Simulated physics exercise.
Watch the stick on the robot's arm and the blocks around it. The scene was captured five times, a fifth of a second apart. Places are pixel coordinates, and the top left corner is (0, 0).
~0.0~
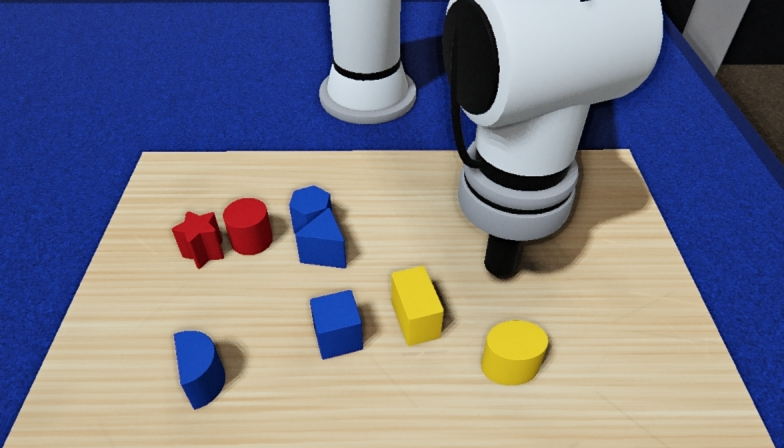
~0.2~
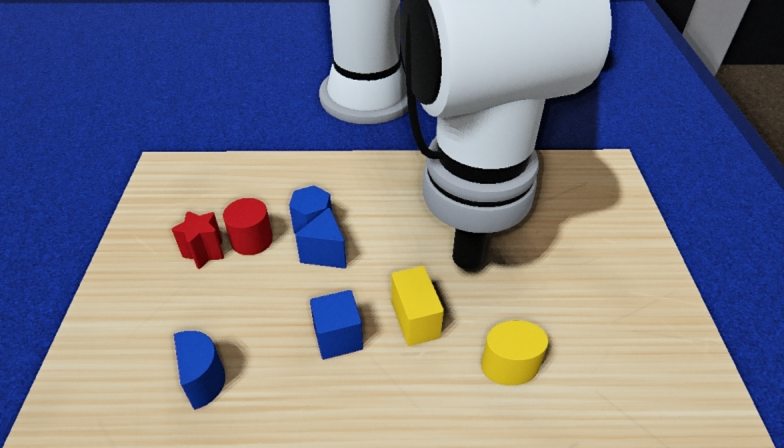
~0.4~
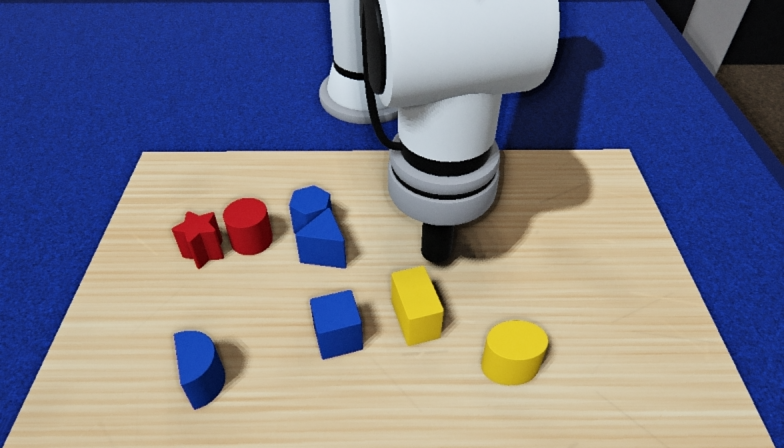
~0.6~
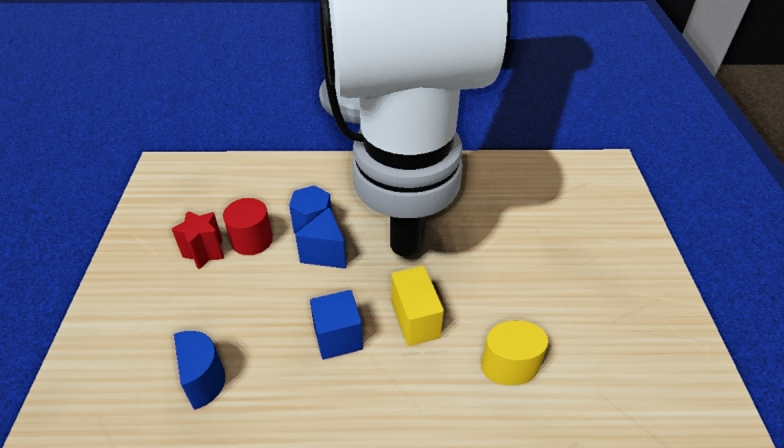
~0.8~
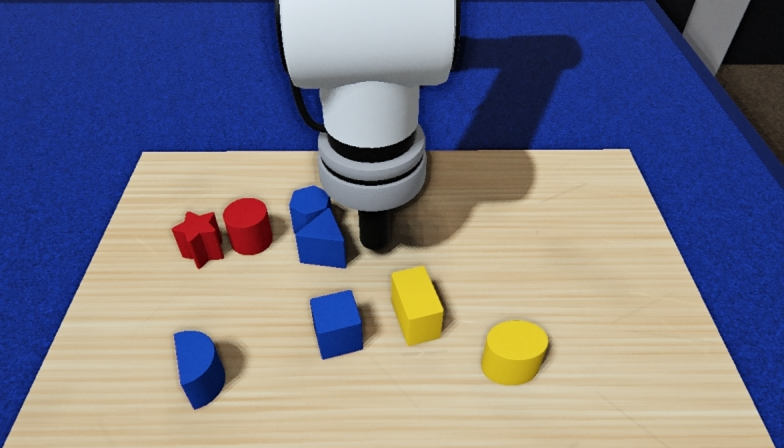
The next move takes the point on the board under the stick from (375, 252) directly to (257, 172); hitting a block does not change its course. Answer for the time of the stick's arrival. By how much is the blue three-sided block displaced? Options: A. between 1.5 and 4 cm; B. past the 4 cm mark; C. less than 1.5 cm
Letter C.
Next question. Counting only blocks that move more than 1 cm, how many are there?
It should be one.
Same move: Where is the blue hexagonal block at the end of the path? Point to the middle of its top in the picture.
Pixel (264, 185).
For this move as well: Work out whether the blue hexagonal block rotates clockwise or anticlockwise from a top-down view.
From above, the blue hexagonal block will be seen to turn anti-clockwise.
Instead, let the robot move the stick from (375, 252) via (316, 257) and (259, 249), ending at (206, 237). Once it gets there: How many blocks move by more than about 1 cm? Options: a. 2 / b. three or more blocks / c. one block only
Correct choice: B.
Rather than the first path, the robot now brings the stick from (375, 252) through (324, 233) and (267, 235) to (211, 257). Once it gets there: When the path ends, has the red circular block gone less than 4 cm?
My answer is no.
What follows on the original path. One third of the way, stick (331, 210); blue hexagonal block (295, 194), turned 20° anticlockwise.
Two thirds of the way, stick (292, 184); blue hexagonal block (265, 185), turned 95° anticlockwise.
At the end, stick (255, 161); blue hexagonal block (264, 185), turned 100° anticlockwise; blue three-sided block not moved.
